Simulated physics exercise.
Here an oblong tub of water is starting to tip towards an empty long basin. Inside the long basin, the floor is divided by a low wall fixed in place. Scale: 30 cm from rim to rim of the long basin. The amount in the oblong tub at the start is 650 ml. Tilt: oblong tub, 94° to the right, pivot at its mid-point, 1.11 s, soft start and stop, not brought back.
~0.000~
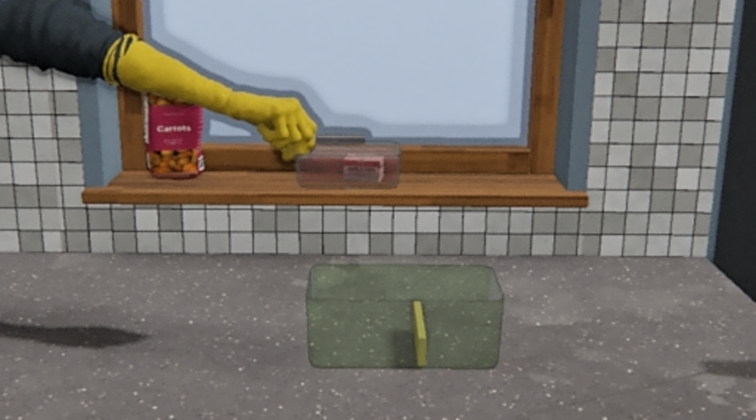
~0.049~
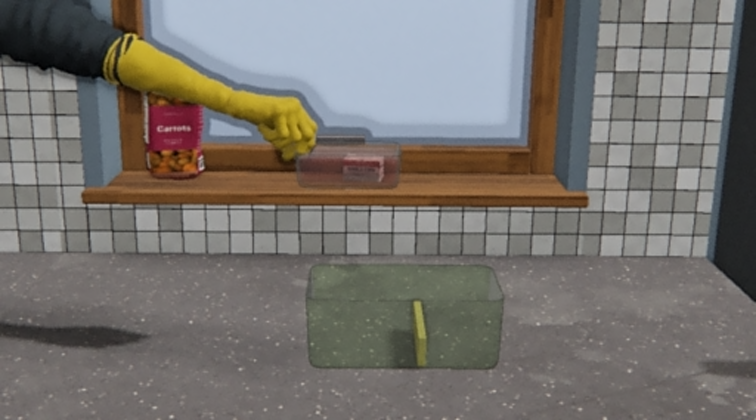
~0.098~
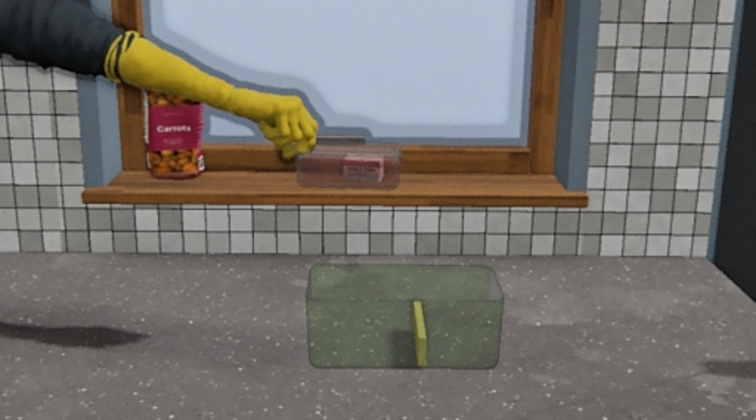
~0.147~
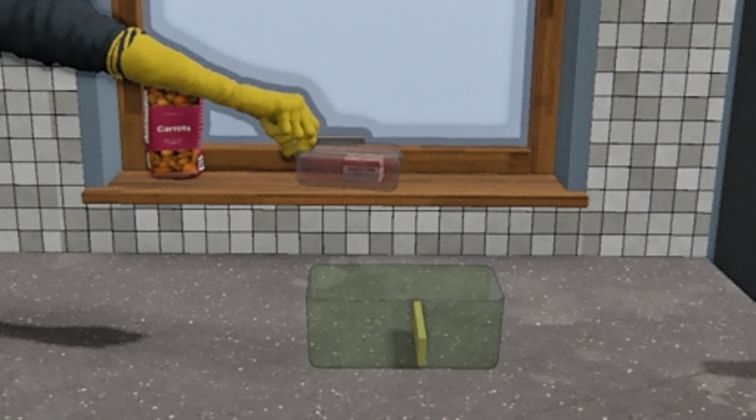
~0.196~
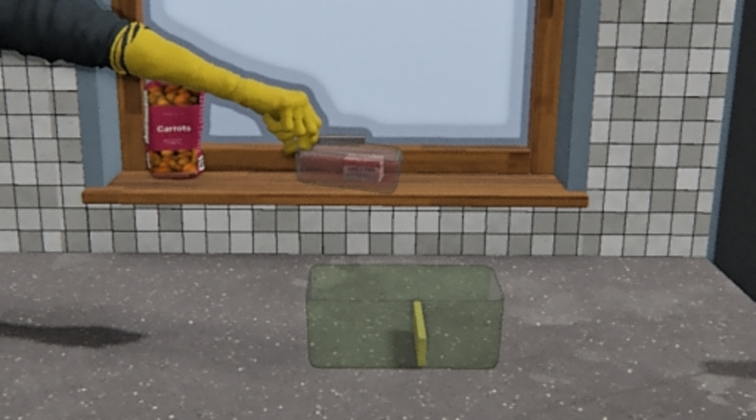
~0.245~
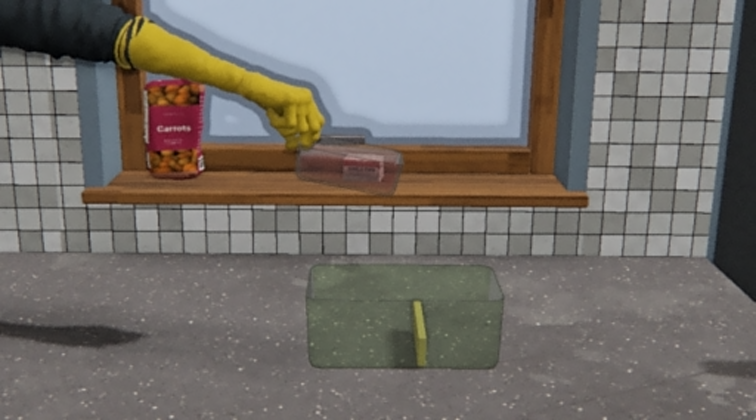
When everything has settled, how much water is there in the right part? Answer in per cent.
73 out of 100.
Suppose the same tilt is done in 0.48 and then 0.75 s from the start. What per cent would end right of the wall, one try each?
70 in a hundred, followed by 70 in a hundred.
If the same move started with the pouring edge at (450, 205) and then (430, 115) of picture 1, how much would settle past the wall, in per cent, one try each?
Near 85 in a hundred on the first go and near 65 in a hundred on the second.
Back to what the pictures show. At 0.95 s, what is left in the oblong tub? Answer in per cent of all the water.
6 %.
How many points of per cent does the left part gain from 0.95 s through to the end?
Difference: Approx. 12 %.
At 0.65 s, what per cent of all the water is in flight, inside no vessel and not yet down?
About 52 per cent.
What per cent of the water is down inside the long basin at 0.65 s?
Roughly 18 per cent.
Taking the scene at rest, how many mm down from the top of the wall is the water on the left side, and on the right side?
Left: Roughly 44 mm; right: Roughly 22 mm.
After 0.65 s the tilt is 60° and 30 per cent is still to pour, 1 is left of the wall and 17 right of it.
After 0.95 s the tilt is 90° and 6 per cent is still to pour, 10 is left of the wall and 73 right of it.
After 1.27 s the tilt is 94° and 1 per cent is still to pour, 20 is left of the wall and 72 right of it.
After 1.61 s the tilt is 94° and 0 per cent is still to pour, 22 is left of the wall and 73 right of it.
In the end 22 per cent lies left of the wall, 73 right of it and 5 outside.
